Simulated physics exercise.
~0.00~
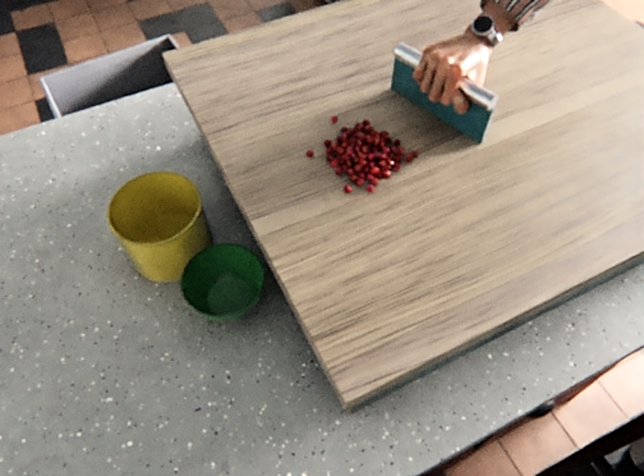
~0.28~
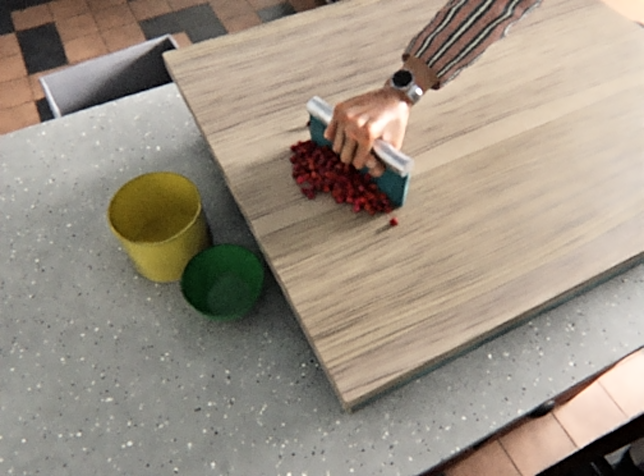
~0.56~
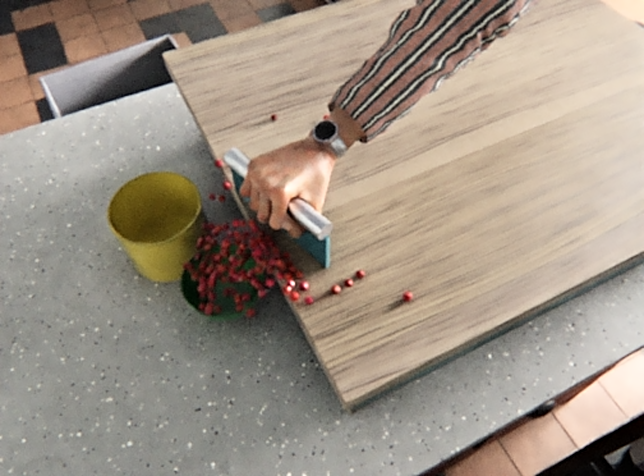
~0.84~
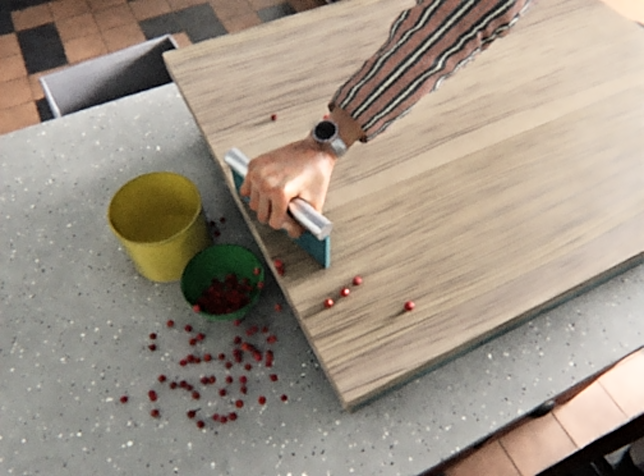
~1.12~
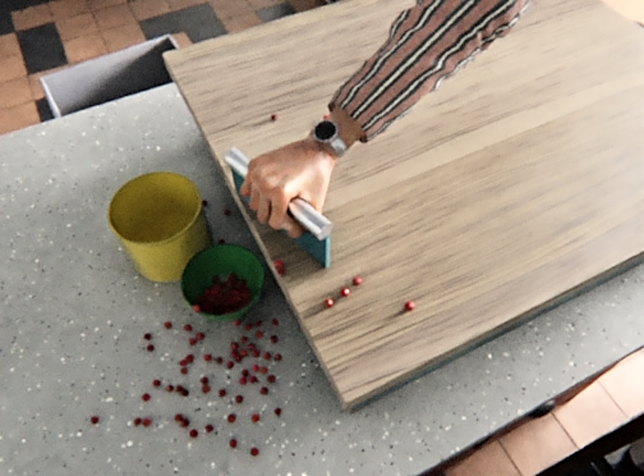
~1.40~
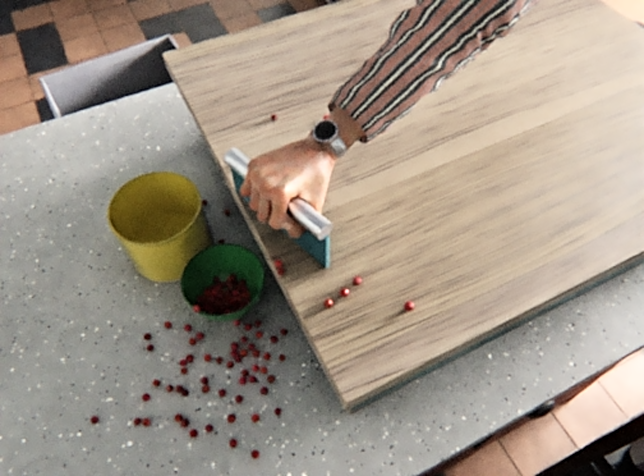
In the video, a hand in a striped sleeve uses a scraper to push a pile of cranberries left across a wooden board and over its edge, where nearly half land in a green bowl beside a yellow pot, many scatter on the speckled counter, and a few stay on the board.
